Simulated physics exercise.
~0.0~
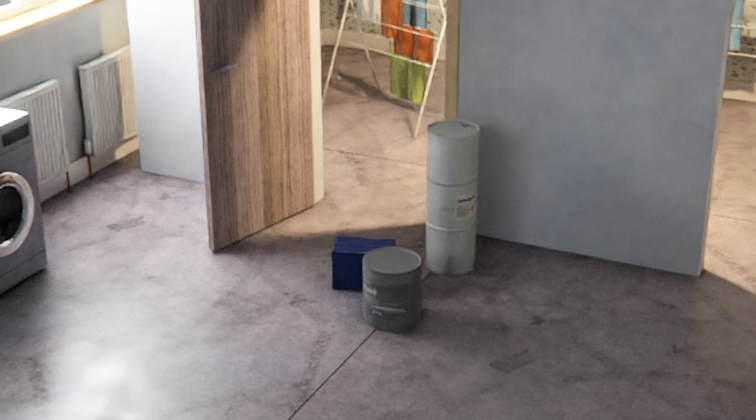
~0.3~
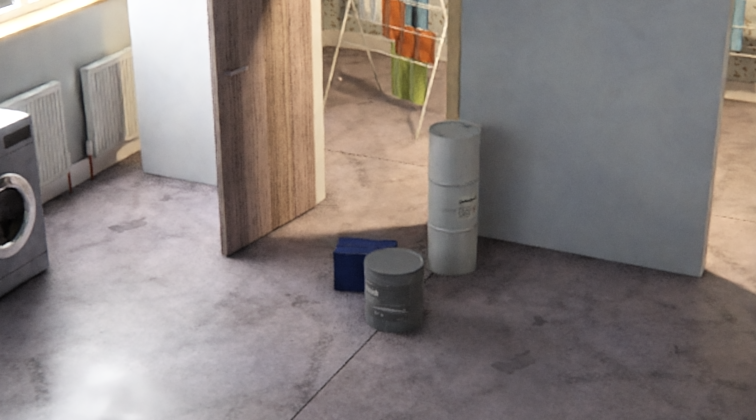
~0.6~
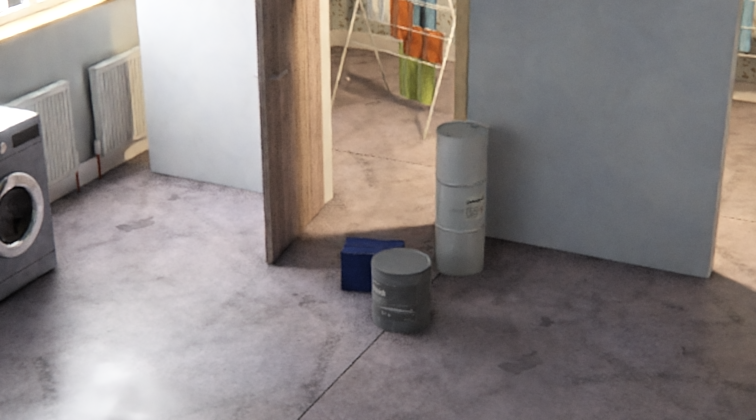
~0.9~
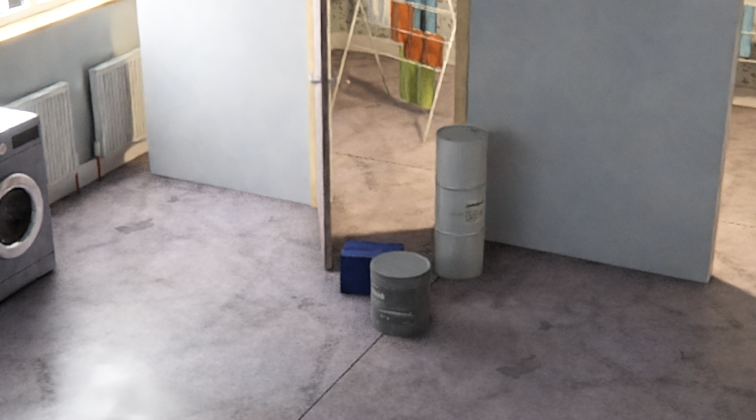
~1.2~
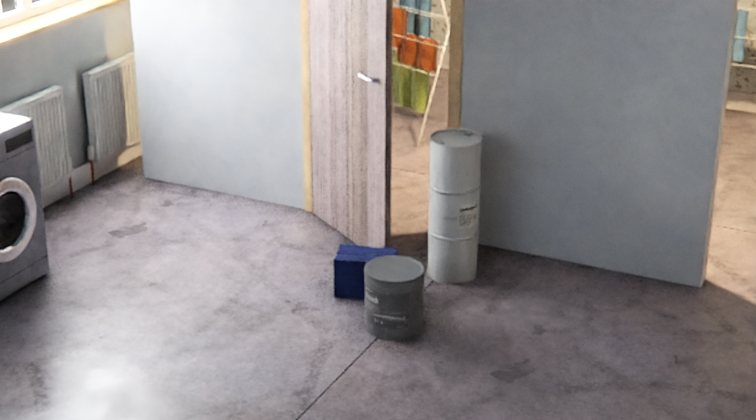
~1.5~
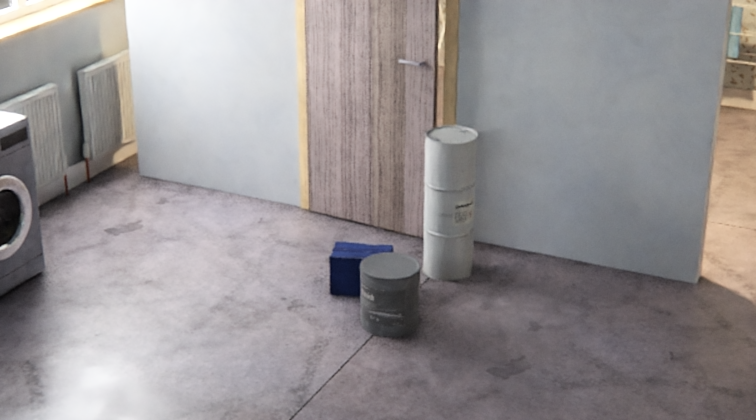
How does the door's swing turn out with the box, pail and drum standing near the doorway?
The door swings round to its frame and is all but closed at the last view, with the blue box, grey pail and white drum still standing where they were.
In the video, a wooden door standing open in a grey room swings to the right on its left-hand hinges, passing behind a blue box, a grey pail and a tall white drum. All three stay in place, and the door ends almost shut in its frame.
